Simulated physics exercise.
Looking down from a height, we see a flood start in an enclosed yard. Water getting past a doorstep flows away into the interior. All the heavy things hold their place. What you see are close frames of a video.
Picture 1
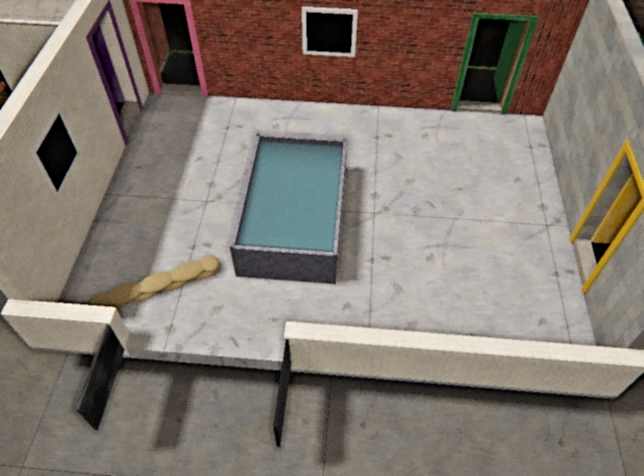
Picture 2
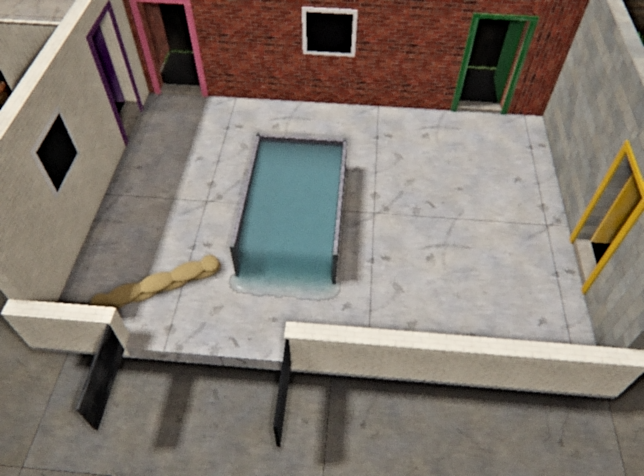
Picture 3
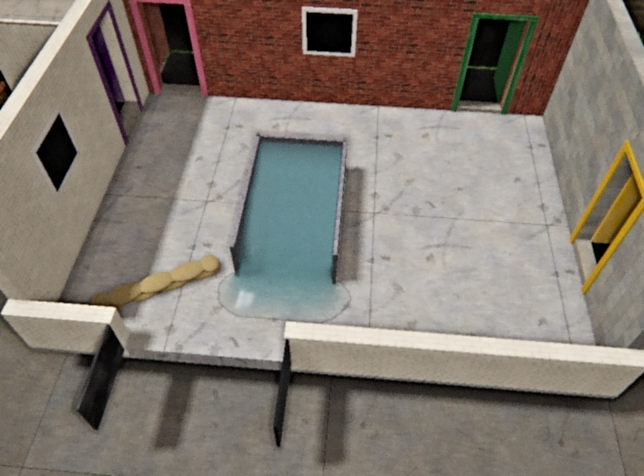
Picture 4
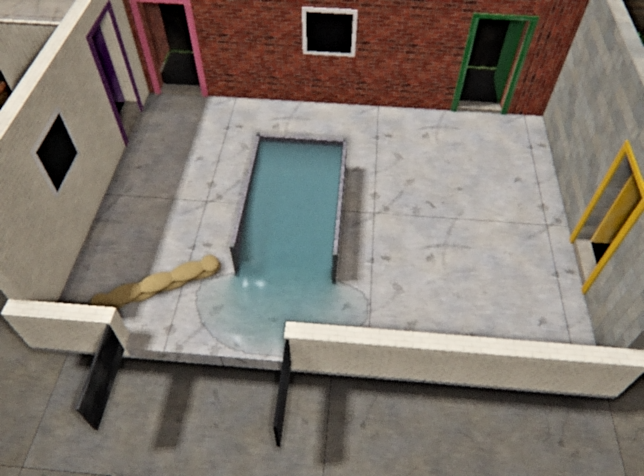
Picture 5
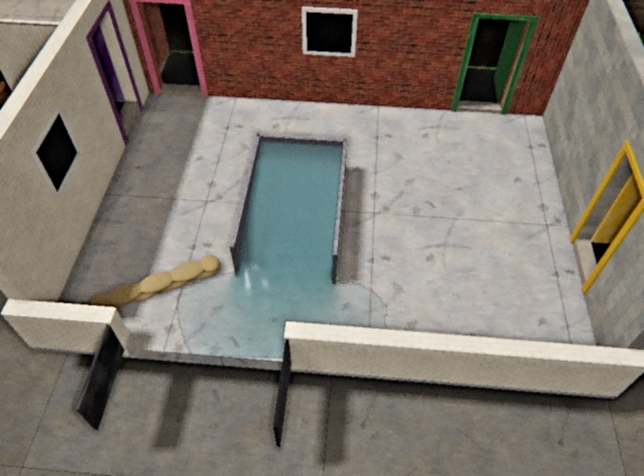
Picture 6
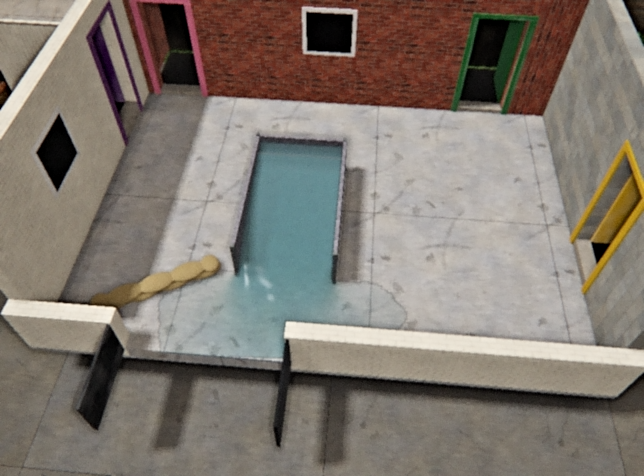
At the start, a rectangular tank of blue water sits still and whole in a walled yard. Then its near side is gone and water pours onto the pale floor, spreading in a rounded sheet toward the low front wall and the opening, then thinning and widening to the right along the wall.
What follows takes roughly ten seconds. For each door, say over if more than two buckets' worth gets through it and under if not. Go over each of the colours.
One by one: The pink door will be at or under the cap; the purple door will be at or under the cap; the yellow door will be at or under the cap; the green door will be at or under the cap.
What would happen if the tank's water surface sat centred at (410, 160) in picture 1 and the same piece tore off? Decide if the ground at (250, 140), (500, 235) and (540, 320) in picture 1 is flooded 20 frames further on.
Log: No flood; flood; flood.
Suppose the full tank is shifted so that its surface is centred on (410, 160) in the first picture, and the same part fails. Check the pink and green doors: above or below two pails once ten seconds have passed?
I'd say the pink door stops short while the green door overshoots.
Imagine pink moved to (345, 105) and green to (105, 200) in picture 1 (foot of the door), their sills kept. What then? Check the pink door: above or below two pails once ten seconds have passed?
Pink door: Falls short.
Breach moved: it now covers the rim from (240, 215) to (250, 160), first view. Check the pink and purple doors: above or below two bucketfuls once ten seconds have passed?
Taking them in turn, pink door overshoots and purple door remains below the limit.
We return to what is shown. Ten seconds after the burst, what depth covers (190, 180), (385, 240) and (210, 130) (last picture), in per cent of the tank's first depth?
Some 0, 2 and 0 in a hundred.
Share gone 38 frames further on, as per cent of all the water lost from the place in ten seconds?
Close to 90 out of every hundred.
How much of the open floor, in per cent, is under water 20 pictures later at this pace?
About 30 per cent.
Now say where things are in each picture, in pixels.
In the first frame, the open tank at (293, 192) is whole and still.
In the second frame, the front is at (234, 277), out from the gap at (285, 270).
In the third frame, water pours out at (285, 270) and has run to (339, 308).
In the fourth frame, the front is at a hidden place, out from the gap at (285, 271).
In the fifth frame, the front is at a hidden place, out from the gap at (285, 271).
In the sixth frame, the front is at a hidden place, out from the gap at (285, 271).
A moment on, water covers 15 % of the floor; the pink door not reached, the purple door not reached, the yellow door not reached, the green door not reached.
Next, water covers 20 % of the floor; the pink door not reached, the purple door not reached, the yellow door not reached, the green door not reached.
Then, water covers 30 % of the floor; the pink door not reached, the purple door not reached, the yellow door wet at the sill, nothing in, the green door not reached.
Later, water covers 40 % of the floor; the pink door not reached, the purple door not reached, the yellow door wet at the sill, nothing in, the green door wet at the sill, nothing in.
In the end, water covers 60 % of the floor; the pink door not reached, the purple door not reached, the yellow door wet at the sill, nothing in, the green door wet at the sill, nothing in.
